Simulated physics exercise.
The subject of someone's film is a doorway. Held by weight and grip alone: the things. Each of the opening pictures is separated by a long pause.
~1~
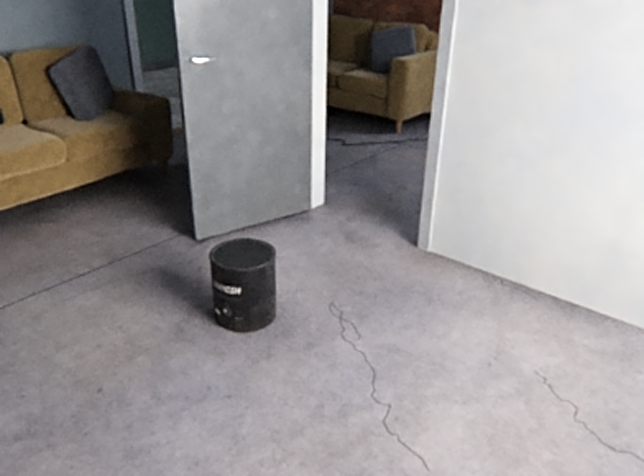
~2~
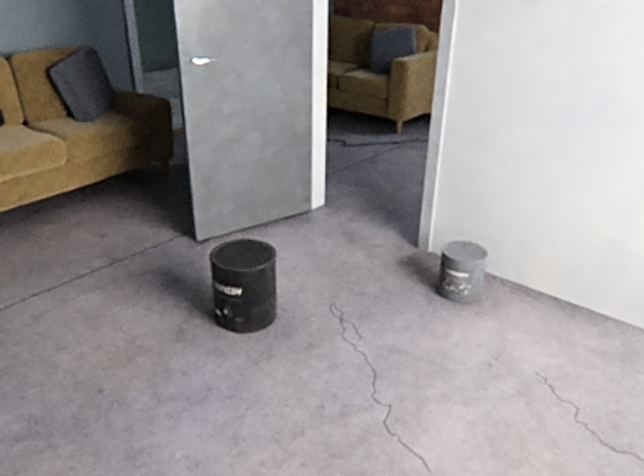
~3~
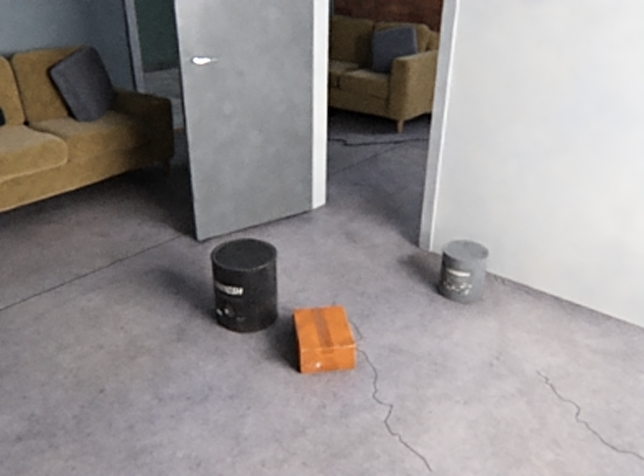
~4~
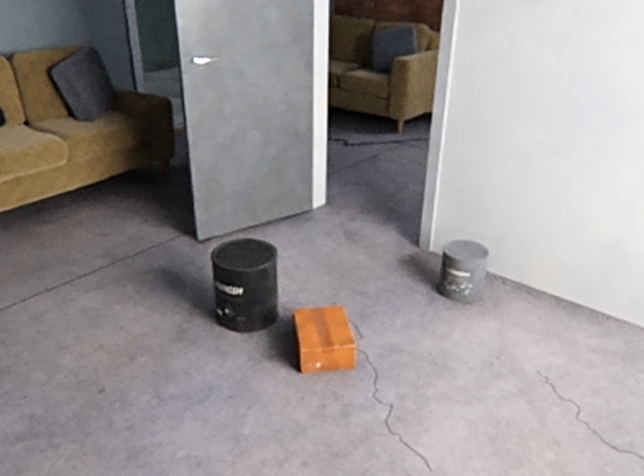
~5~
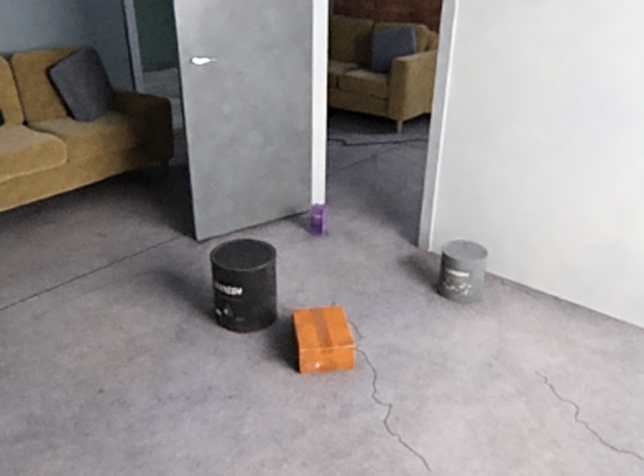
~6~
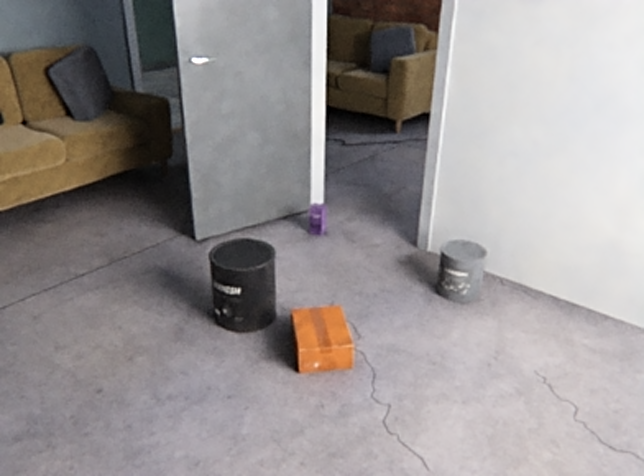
In a room with a wide-open door, a black pail stood alone on the floor, then a grey pail, an orange parcel and a small purple carton appeared in turn, while nothing visibly moved.
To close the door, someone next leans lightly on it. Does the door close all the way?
The door meets its frame.
Then, 1.10 s after the last picture, open by 73°.
Then, 1.90 s after the last picture, open by 36°; purple carton slid about its own width near (333, 218).
Then, 2.40 s after the last picture, open by 13°; purple carton slid well along near (352, 214).
At rest, open by 0°; moved from the start, purple carton; the other 3 in place. Seen from the same camera at the end, purple carton near (362, 209).
